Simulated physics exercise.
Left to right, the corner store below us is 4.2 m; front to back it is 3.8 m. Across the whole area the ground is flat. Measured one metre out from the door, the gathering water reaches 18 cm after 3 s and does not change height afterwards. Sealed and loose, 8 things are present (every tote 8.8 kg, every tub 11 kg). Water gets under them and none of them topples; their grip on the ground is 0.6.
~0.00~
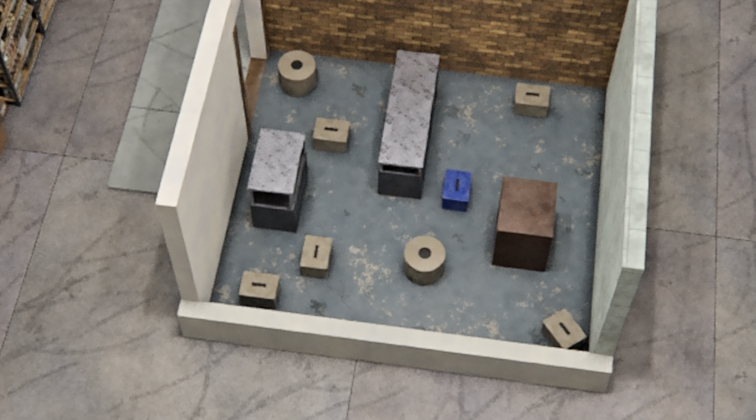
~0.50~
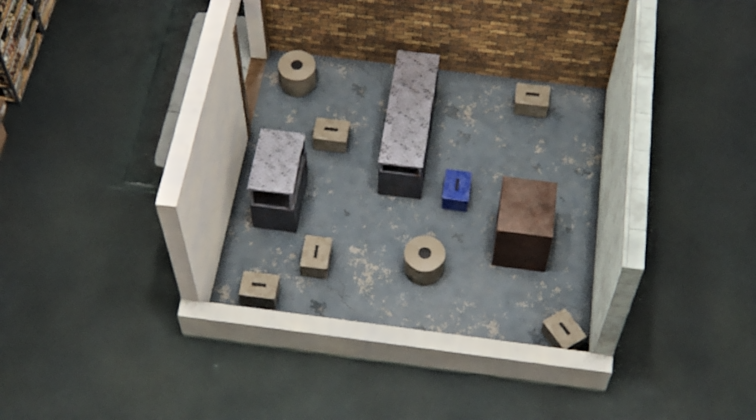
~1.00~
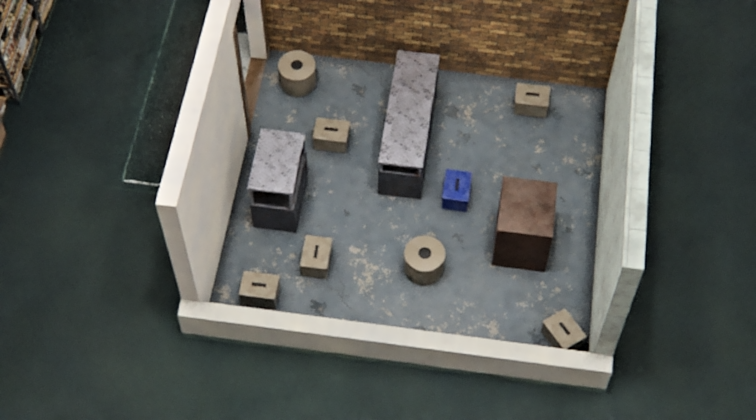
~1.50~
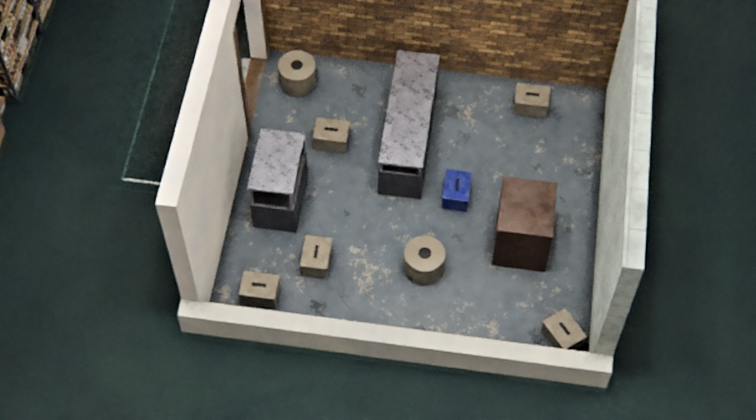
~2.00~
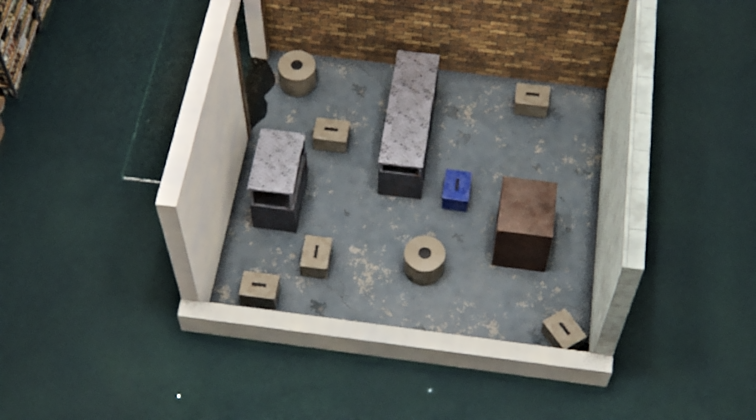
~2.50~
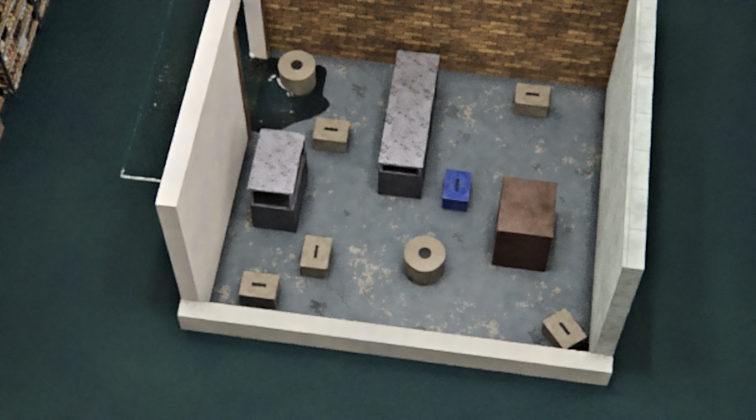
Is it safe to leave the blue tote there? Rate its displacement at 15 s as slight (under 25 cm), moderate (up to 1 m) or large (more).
Slight.
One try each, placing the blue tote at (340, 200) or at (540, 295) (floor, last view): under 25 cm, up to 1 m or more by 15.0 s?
Taking them in order, it is swept well off and then it is swept well off.
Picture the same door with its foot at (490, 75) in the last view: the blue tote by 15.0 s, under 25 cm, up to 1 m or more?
You'd see the blue tote wander off a long way.
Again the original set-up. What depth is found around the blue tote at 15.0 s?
I'd say around 8 cm.
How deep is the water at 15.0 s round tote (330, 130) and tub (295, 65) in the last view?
Roughly 12 and 13 cm.
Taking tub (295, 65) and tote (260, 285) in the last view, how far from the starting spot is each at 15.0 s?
They sit 350 cm and 40 cm away, in the order given.
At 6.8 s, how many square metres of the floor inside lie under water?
Near 11.0 m2 in all.
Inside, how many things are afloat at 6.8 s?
The number is 1.
After 3.5 s the blue tote is near (457, 185), 0.0 m from its start, aground; 0 afloat.
After 6.8 s the blue tote is near (457, 185), 0.0 m from its start, aground; 1 afloat.
After 11.0 s the blue tote is near (457, 185), 0.0 m from its start, aground; 5 afloat.
After 15.0 s the blue tote is near (468, 184), 0.1 m from its start, afloat; 8 afloat.
